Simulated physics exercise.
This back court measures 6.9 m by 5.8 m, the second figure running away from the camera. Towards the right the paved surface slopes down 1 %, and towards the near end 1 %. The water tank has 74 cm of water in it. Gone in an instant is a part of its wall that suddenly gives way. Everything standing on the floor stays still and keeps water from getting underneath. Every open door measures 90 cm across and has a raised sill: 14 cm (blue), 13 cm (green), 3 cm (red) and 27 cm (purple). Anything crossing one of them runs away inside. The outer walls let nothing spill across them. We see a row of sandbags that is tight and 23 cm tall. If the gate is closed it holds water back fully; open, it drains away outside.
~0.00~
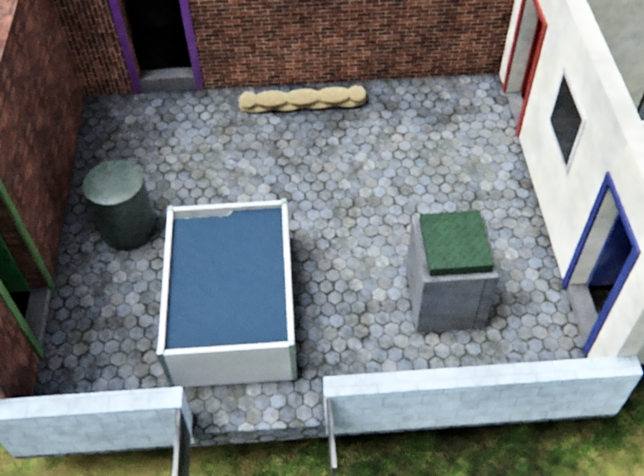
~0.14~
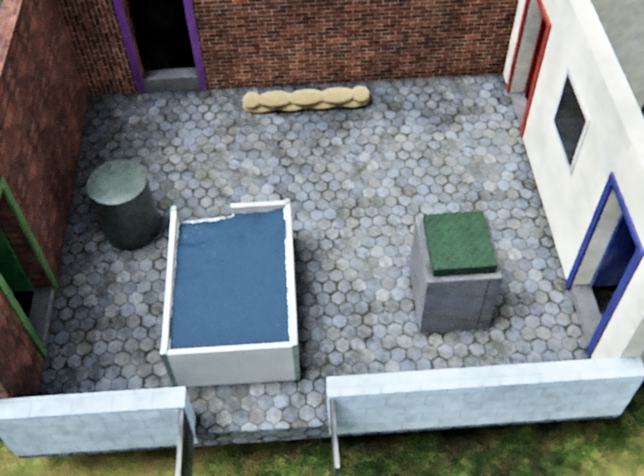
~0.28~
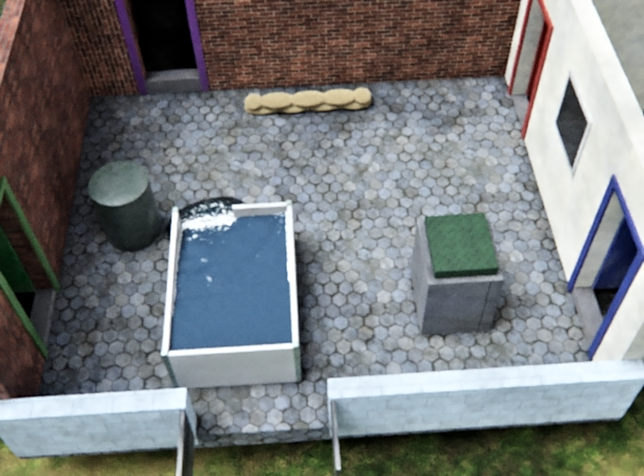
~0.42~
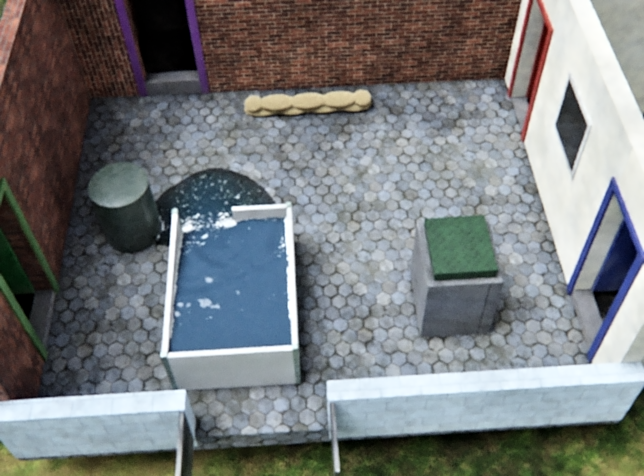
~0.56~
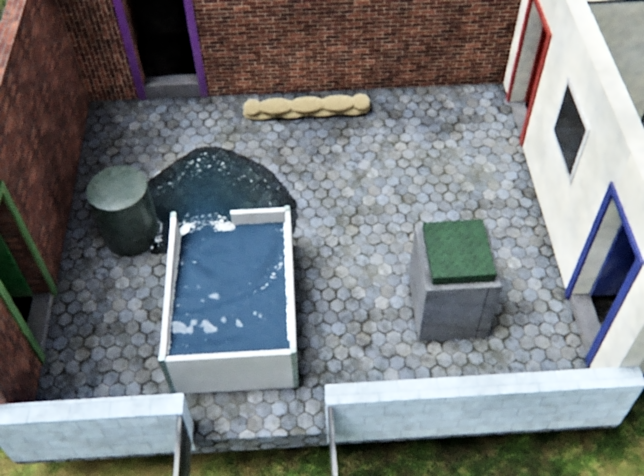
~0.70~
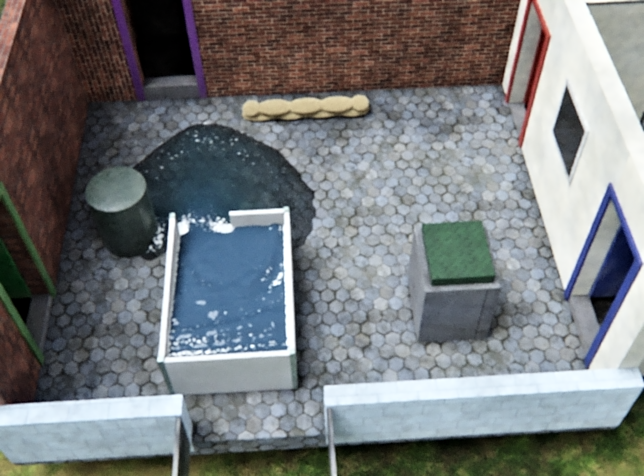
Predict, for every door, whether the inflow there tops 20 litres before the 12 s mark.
Prediction: At the blue door it falls short of 20 litres; at the green door it falls short of 20 litres; at the red door it tops 20 litres; at the purple door it falls short of 20 litres.
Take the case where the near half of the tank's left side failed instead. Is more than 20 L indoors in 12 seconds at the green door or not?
Against that limit: Green beyond it.
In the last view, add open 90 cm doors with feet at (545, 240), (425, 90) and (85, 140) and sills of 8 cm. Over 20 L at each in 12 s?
In turn: Under, not over, above.
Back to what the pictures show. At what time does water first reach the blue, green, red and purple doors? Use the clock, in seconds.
So blue at 5.0 s, green at 4.5 s, red at 3.0 s, and purple at 1.0 s.
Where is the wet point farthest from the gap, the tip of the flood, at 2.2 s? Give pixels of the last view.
Somewhere about (432, 119).
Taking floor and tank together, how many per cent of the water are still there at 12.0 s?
I'd say close to 86 percent is still there.
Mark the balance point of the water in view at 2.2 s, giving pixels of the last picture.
I'd put it close to (220, 234).
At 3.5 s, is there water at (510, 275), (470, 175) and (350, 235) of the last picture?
Untouched, submerged, untouched.
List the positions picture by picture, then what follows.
The water tank at (228, 276) is whole and still, 74 cm deep, in the first frame.
The front is at a hidden place, 0.5 m from the gap on the water tank's far side; 0.2 m2 of floor is under water; 74 cm left at the back of the water tank, in the second frame.
The front is at (229, 201), 0.9 m from the gap on the water tank's far side; 0.7 m2 of floor is under water; 74 cm left at the back of the water tank, in the third frame.
Water pours out on the water tank's far side and has run 1.4 m, to (205, 174); typically 7 cm deep outside, 74 cm at the water tank's back, in the fourth frame.
Water pours out on the water tank's far side and has run 2.0 m, to (201, 152); typically 5 cm deep outside, 74 cm at the water tank's back, in the fifth frame.
The front is at (198, 129), 2.5 m from the gap on the water tank's far side; 4.7 m2 of floor is under water; 67 cm left at the back of the water tank, in the sixth frame.
After 1.4 s water covers 25 % of the floor and is deepest (37 cm) near (204, 244); blue door not reached, green door not reached, red door not reached, purple door 21 cm at the sill, 0 L in.
After 2.2 s water covers 30 % of the floor and is deepest (32 cm) near (123, 102); blue door not reached, green door not reached, red door not reached, purple door 27 cm at the sill, 0 L in.
After 3.5 s water covers 45 % of the floor and is deepest (22 cm) near (204, 244); blue door not reached, green door not reached, red door 5 cm at the sill, 8 L in, purple door 18 cm at the sill, 1 L in.
After 7.0 s water covers 75 % of the floor and is deepest (12 cm) near (106, 220); blue door 3 cm at the sill, 0 L in, green door 3 cm at the sill, 0 L in, red door 11 cm at the sill, 130 L in, purple door 10 cm at the sill, 1 L in.
After 12.0 s water covers 90 % of the floor and is deepest (14 cm) near (590, 387); blue door 9 cm at the sill, 0 L in, green door 4 cm at the sill, 0 L in, red door 8 cm at the sill, 255 L in, purple door 4 cm at the sill, 1 L in.
